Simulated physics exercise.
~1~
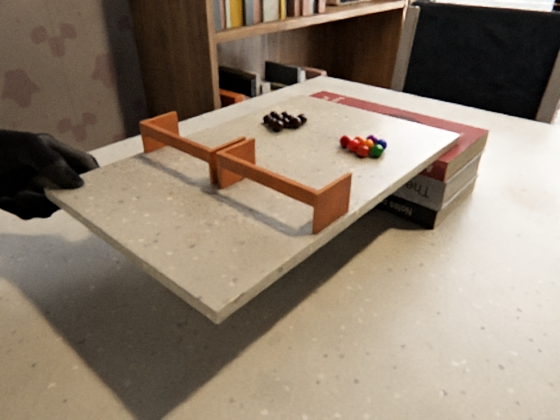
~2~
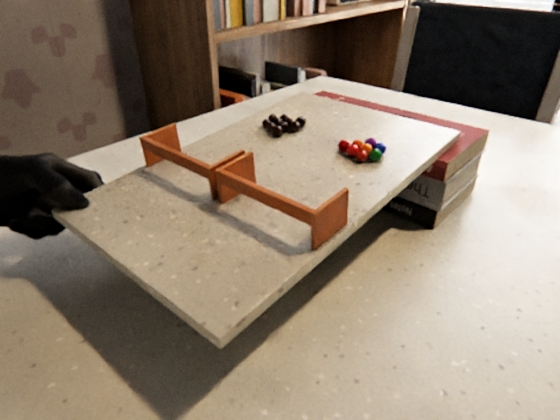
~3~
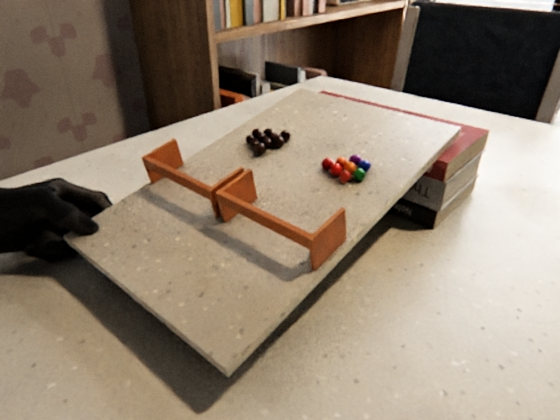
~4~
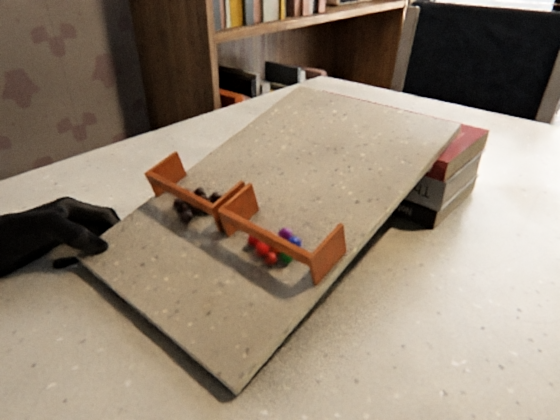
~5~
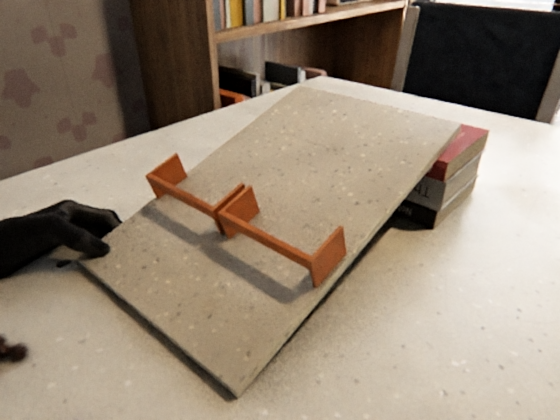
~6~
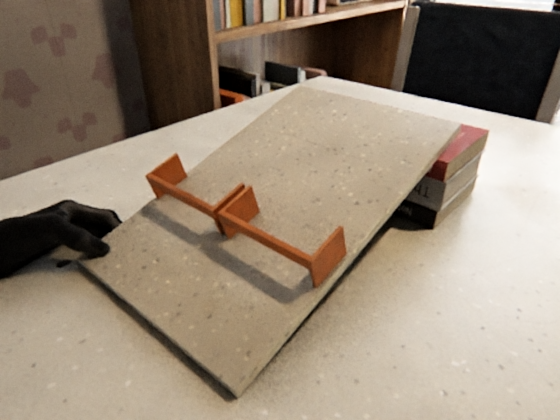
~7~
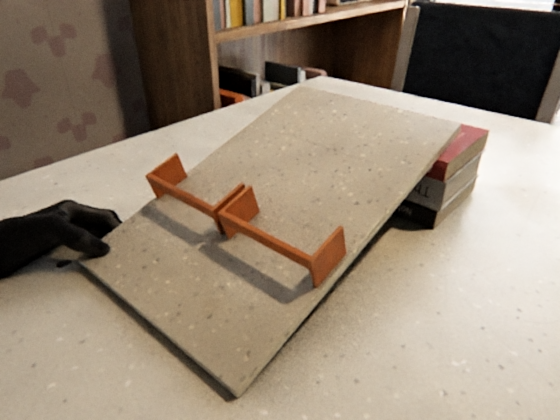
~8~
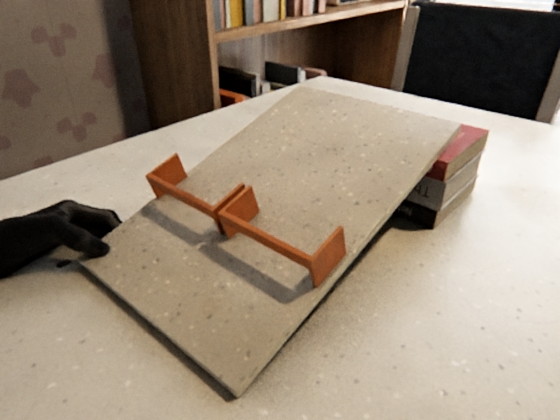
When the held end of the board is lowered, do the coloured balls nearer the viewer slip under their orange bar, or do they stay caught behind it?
The coloured balls slip under their orange bar, and none of them is left behind it.
On a pale speckled table near a bookshelf, a black-gloved hand holds up one end of a board whose far side rests on a stack of books. Two orange bars on feet stand across the board, with a cluster of dark balls and a cluster of coloured balls lying upslope of them. The hand lowers its end, the slope steepens, and both clusters begin sliding down towards the bars. They reach the slots and slip underneath, and a dark piece shows briefly at the left edge of the table. At the end the board rests tilted and empty, the hand still at its lower end.
